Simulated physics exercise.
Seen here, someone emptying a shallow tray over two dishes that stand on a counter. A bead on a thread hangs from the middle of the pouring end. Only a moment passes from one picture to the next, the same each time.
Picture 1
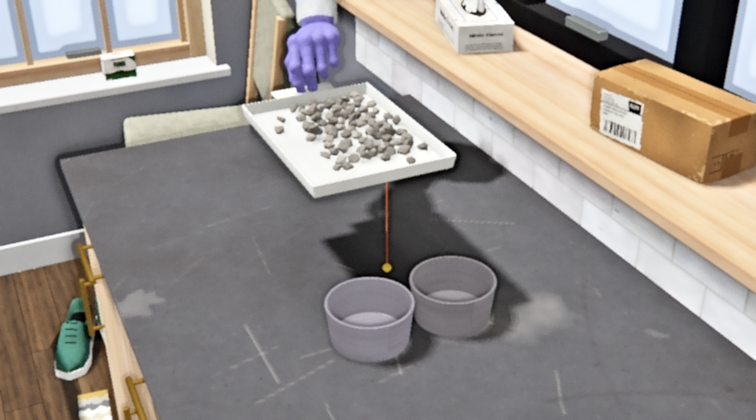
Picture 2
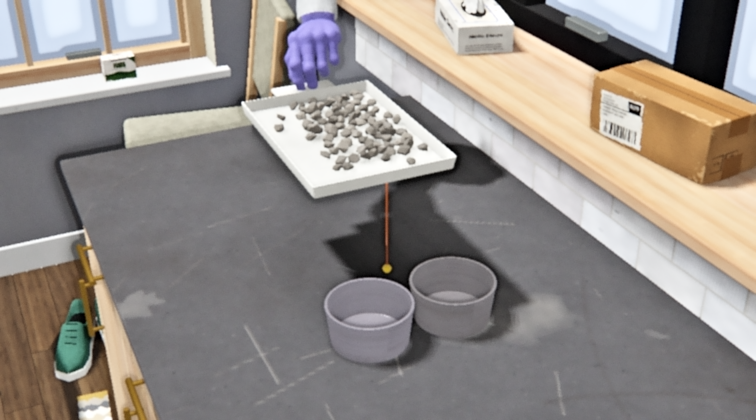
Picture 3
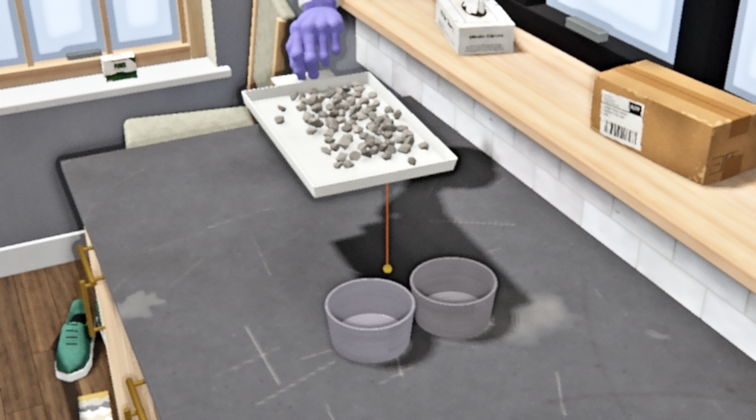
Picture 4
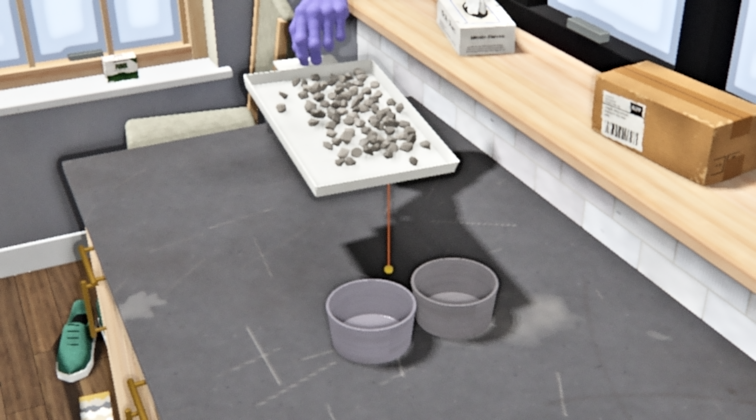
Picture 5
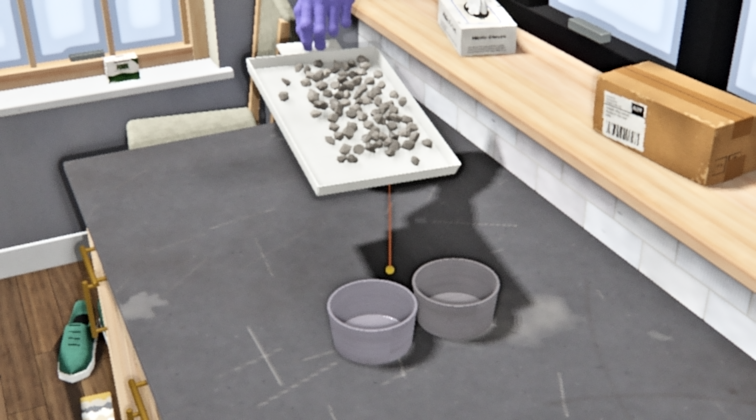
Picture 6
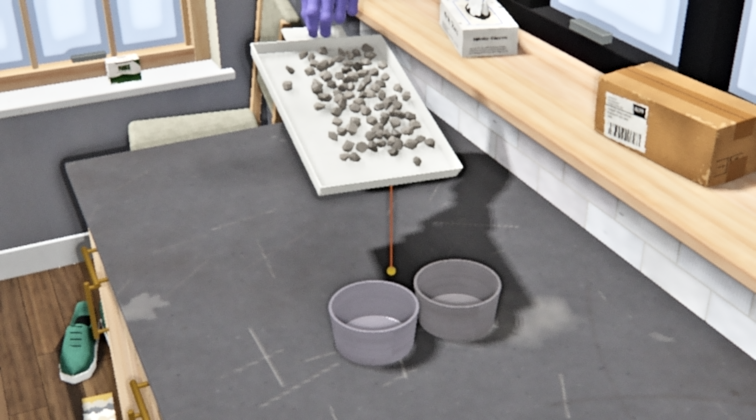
At the start, a purple-gloved hand holds a shallow white tray of grey gravel nearly level above two empty round dishes on a dark counter, a bead hanging from its near edge. The hand then raises the far end, gradually tilting the tray toward the dishes, while the gravel stays on it.
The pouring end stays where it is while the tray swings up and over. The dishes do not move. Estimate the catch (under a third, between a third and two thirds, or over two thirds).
Together they catch more than two thirds.
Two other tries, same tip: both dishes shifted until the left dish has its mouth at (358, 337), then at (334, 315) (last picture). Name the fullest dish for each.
At the first place the right one, at the second the right-hand dish.
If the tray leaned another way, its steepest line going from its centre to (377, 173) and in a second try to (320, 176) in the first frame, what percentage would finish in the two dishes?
The first gives 70 %, the second 30 %.
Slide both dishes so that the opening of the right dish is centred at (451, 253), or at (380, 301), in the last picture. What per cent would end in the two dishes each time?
In turn 10 and 10 in a hundred.
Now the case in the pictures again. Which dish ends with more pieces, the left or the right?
More ends in the right-hand dish.
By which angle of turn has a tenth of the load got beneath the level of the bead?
At some 80 degrees.
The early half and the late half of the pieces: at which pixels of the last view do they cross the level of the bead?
First near (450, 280), later near (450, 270).
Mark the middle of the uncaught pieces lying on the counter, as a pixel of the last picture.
Around (490, 404).
Shortly afterwards, tray tipped steeply; the bulk on the tray; a little in the air.
Next, tray tipped past a quarter turn; a little on the tray; a little in the left dish; near half in the right dish; near a quarter outside both; a little in the air.
Some moments later, tray tipped past a quarter turn; a little in the left dish; near two thirds in the right dish; near a quarter outside both.
In the end, tray tipped past a quarter turn; a little in the left dish; near two thirds in the right dish; near a quarter outside both.
